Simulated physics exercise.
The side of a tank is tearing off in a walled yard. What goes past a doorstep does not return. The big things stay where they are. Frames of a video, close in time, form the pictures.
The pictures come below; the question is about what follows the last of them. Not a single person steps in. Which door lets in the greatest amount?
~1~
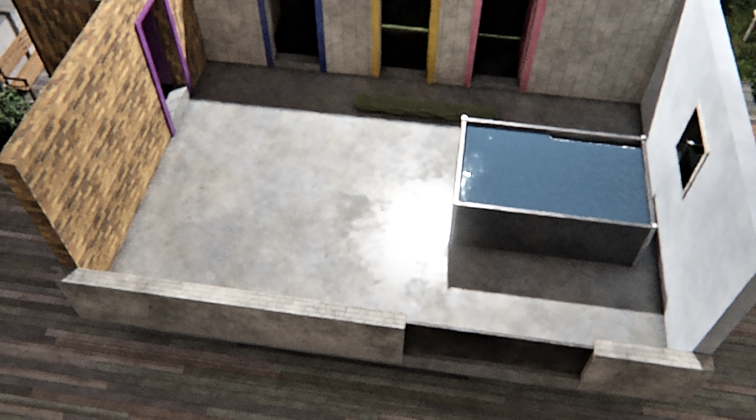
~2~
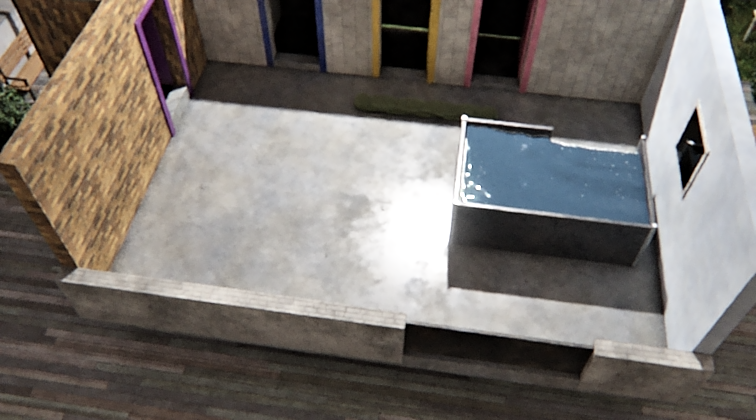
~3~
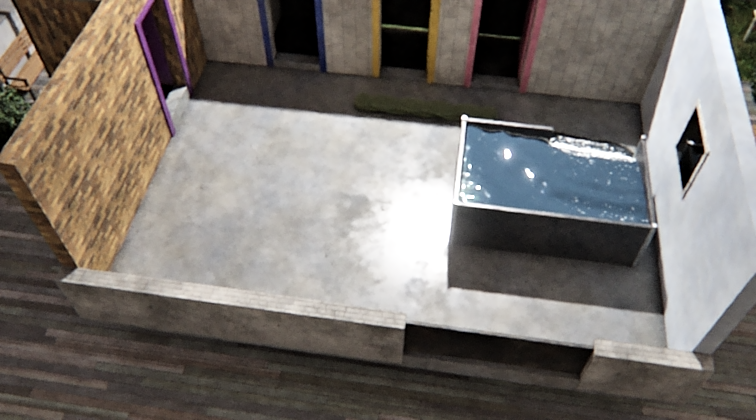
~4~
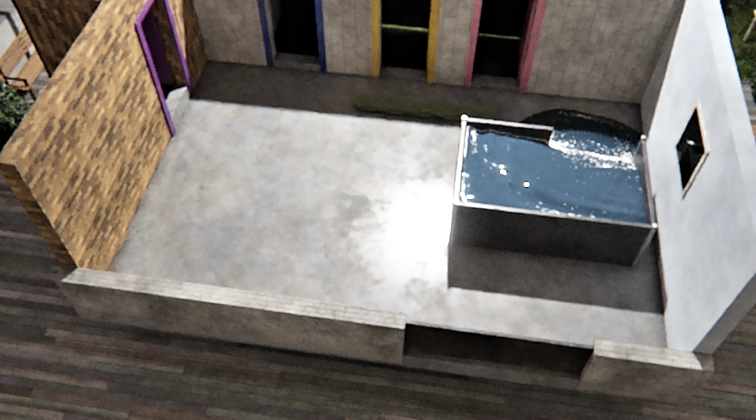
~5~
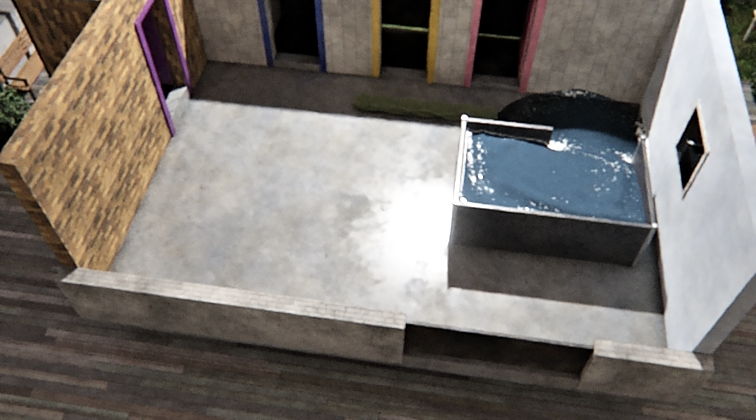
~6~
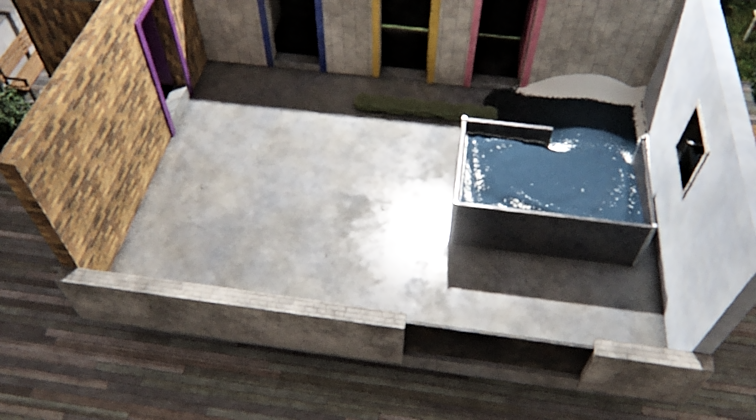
The pink one.
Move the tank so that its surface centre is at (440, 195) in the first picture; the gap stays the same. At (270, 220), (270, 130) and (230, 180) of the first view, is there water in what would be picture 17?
Point by point, the spots are not hit, hit and not hit.
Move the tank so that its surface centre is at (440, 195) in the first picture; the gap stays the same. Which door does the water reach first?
I say the pink door.
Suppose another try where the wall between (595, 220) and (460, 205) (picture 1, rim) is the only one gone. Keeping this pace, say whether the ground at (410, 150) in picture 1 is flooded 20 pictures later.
Verdict: No water.
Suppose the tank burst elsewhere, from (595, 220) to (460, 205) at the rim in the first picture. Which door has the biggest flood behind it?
That would be the yellow door.
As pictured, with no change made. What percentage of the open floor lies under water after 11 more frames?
That should be about 20 %.
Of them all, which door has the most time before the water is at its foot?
I'd point to the purple-painted one.
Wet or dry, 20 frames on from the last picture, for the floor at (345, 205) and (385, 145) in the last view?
The first spot is swamped and the second is swamped.
A moment on, water covers 15 % of the floor; blue door not reached, pink door some in, yellow door not reached, purple door not reached.
Next, water covers 20 % of the floor; blue door not reached, pink door some in, yellow door wet at the sill, nothing in, purple door not reached.
Then, water covers 50 % of the floor; blue door wet at the sill, nothing in, pink door a lot in, yellow door some in, purple door wet at the sill, nothing in.
Later, water covers 90 % of the floor; blue door wet at the sill, nothing in, pink door a lot in, yellow door some in, purple door wet at the sill, nothing in.
In the end, water covers 95 % of the floor; blue door wet at the sill, nothing in, pink door a lot in, yellow door a lot in, purple door wet at the sill, nothing in; the pink door has let in the most.
